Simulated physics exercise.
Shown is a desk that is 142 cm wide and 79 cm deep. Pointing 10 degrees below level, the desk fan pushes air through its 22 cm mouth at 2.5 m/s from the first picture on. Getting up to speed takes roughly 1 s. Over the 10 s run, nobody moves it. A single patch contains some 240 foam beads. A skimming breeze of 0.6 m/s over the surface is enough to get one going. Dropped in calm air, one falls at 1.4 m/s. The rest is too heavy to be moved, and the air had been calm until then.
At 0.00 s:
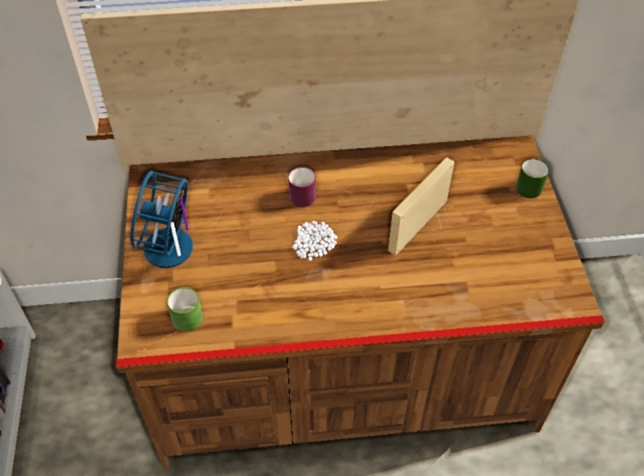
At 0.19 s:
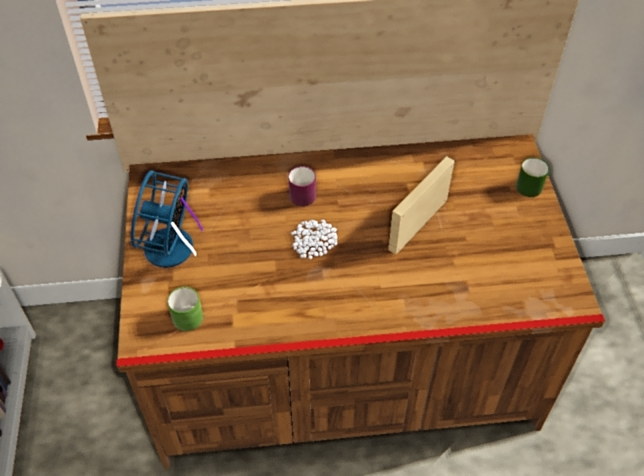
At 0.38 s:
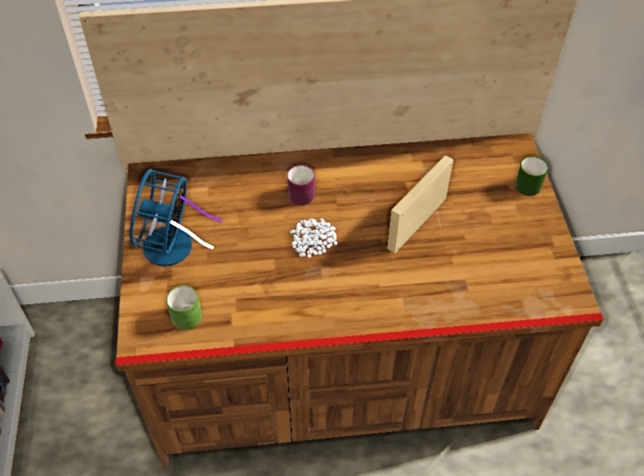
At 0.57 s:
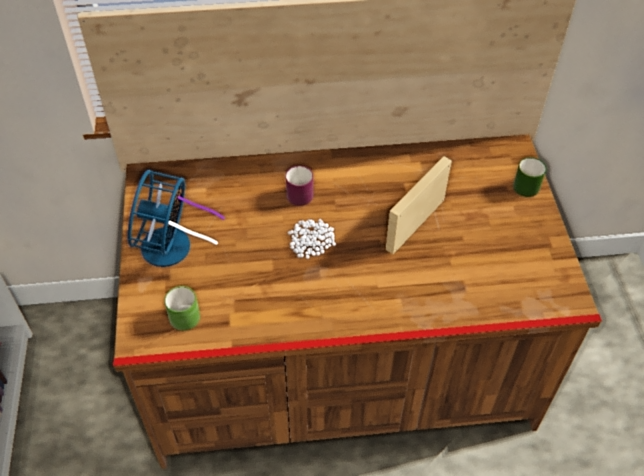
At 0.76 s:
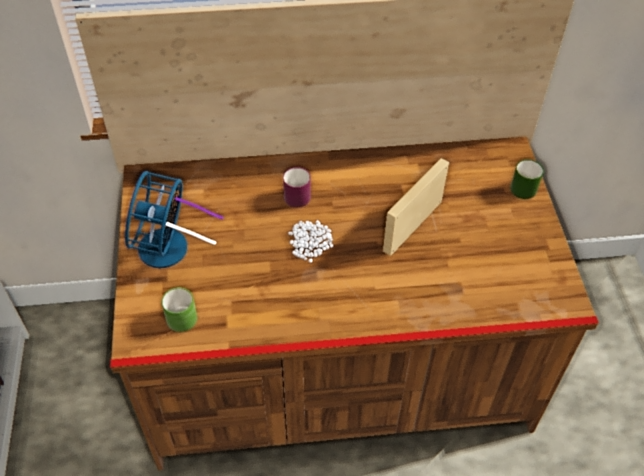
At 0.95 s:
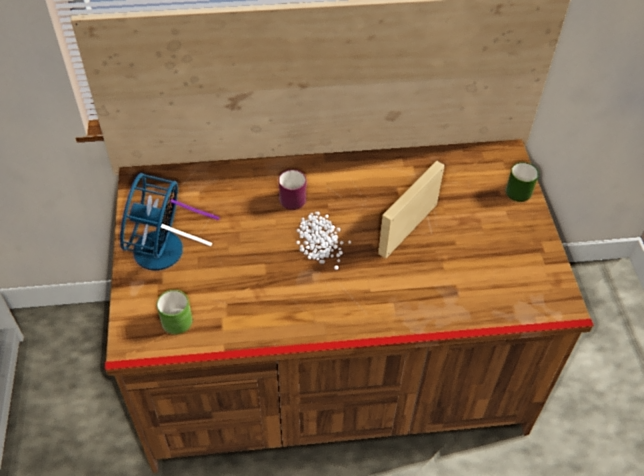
In the video, a blue desk fan on a wooden desk stands near three mugs, a board and a patch of white beads; its purple and white streamers lift and stretch rightward, then the beads shift and spread slightly.
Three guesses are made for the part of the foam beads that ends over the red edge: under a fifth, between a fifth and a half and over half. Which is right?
Of the foam beads, under a fifth end over the red edge.
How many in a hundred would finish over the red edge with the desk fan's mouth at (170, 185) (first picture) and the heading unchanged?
Then the share would be close to 70 percent.
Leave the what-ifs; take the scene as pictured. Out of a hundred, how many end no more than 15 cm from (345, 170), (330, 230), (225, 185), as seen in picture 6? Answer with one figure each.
First spot near 30 %, second near 0 %, third near 0 %.
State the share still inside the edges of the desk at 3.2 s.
Around 60 %.
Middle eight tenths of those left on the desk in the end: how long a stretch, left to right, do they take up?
The middle group spans some 50 cm.
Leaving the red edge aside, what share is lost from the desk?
Estimate: Near 30 %.
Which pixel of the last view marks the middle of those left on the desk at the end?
It lands close to (383, 158) in the last picture.
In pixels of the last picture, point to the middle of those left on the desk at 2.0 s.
Near (410, 147).
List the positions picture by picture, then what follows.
In the first frame, the middle of the foam beads is near (316, 239), none has stirred yet and the mouth of the desk fan is at (160, 214).
In the second frame, the middle of the foam beads is near (316, 237), none has stirred yet and the red edge is centred on (366, 344).
In the third frame, the middle of the foam beads is near (315, 236), none has stirred yet, the top of a mug is at (301, 175) and the top of a board is at (423, 184).
In the fourth frame, the middle of the foam beads is near (313, 237) and none has stirred yet.
In the fifth frame, the middle of the foam beads is near (311, 239) and about 1 % have left their places.
In the sixth frame, the middle of the foam beads is near (318, 238), the farthest in sight from the desk fan is at (350, 243) and about 85 % have left their places.
After 2.0 s the count stands so, 2 % are over the red edge; the middle of those still in play is near (419, 145).
After 3.2 s the count stands so, 2 % are over the red edge; the middle of those still in play is near (383, 158).
After 5.5 s the count stands so, 2 % are over the red edge; the middle of those still in play is near (383, 158).
After 10.0 s, at the end, 2 % are over the red edge; the middle of those still in play is near (383, 158).
